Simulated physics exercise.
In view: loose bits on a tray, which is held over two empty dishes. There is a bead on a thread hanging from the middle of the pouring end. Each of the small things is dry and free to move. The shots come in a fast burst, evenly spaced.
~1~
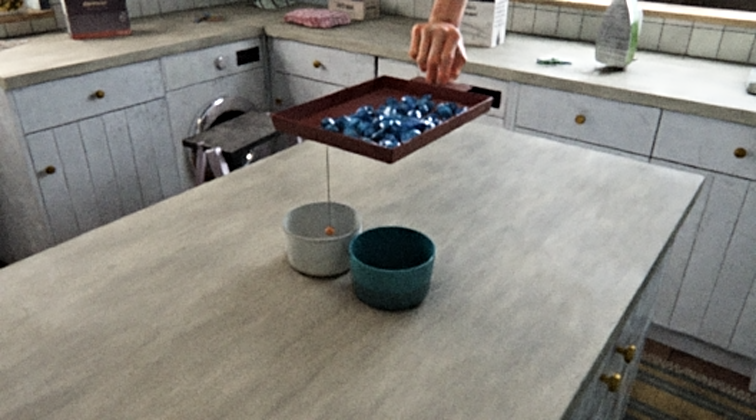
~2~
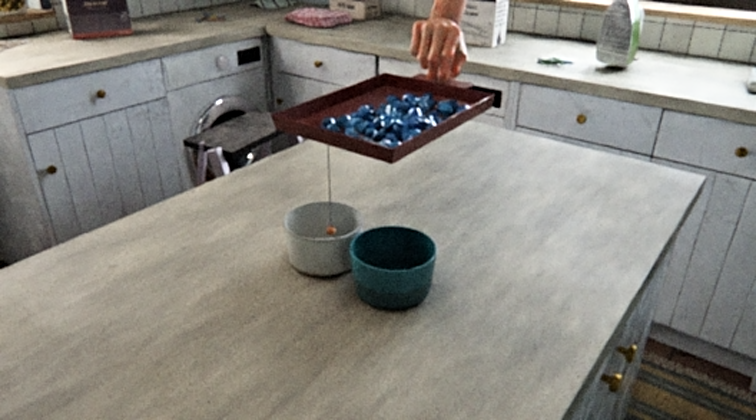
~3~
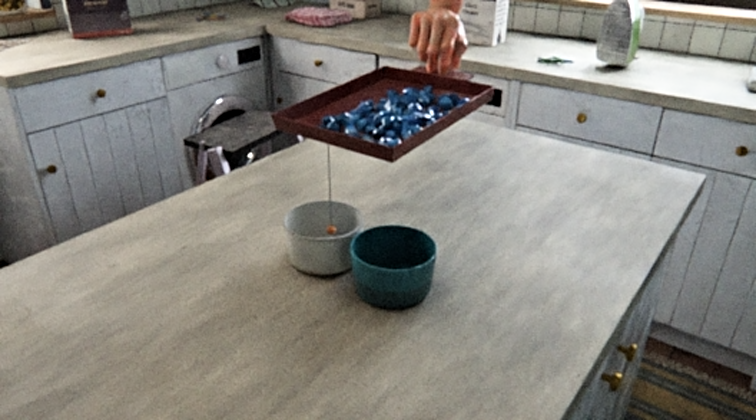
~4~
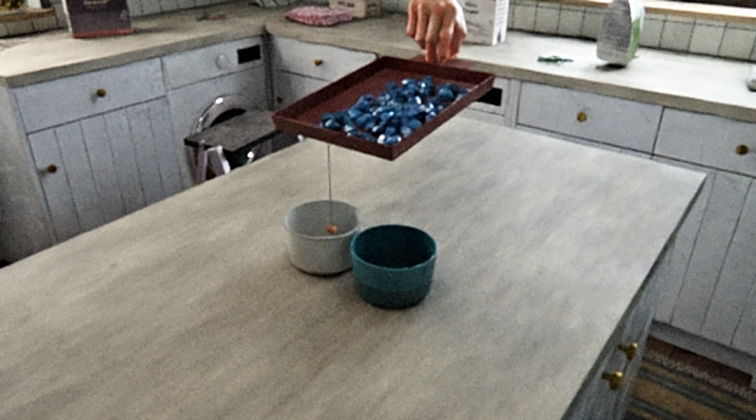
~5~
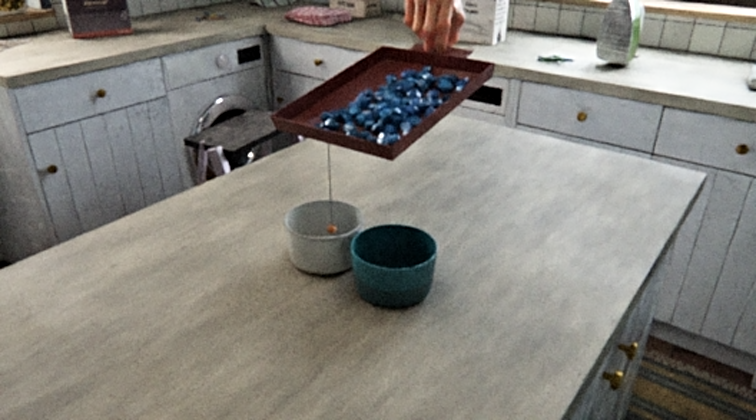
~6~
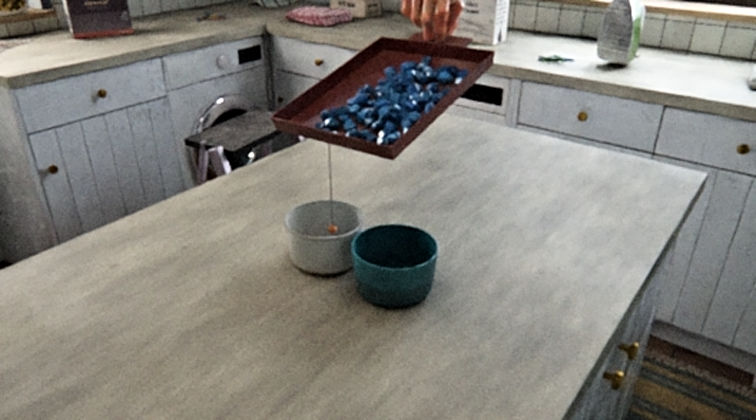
In a kitchen, a hand gradually tilts a tray of blue stones above two bowls.
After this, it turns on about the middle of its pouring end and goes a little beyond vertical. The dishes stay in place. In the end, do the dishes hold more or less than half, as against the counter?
They hold less than half.
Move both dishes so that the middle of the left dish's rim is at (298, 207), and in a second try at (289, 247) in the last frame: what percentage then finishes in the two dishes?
You'd end up with around 0 per cent and then around 80 per cent.
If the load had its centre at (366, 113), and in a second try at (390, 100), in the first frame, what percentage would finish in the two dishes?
Roughly 0 per cent, then roughly 0 per cent.
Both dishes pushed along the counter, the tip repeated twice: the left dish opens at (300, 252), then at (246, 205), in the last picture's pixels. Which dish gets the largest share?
The first try: The left-side dish. The second: The right-side dish.
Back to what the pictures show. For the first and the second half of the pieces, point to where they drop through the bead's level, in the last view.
At (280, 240) for the first part, then at (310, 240) for the others.
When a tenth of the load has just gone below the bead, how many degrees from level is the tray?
Angle: Approx. 85 degrees.
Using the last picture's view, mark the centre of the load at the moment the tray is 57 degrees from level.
The centre of the load shows up near (344, 112) in the last view.
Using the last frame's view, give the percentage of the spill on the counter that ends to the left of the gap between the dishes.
Left fraction: Around 90 per cent.
Shortly afterwards, tray tipped steeply; all but a few on the tray; only a few in the air.
Next, tray tipped right over; near half on the tray; near a quarter outside both; near a quarter in the air.
Some moments later, tray tipped past a quarter turn; the whole lot outside both.
In the end, tray tipped past a quarter turn; none at all in the right dish; none at all in the left dish; the whole lot outside both.
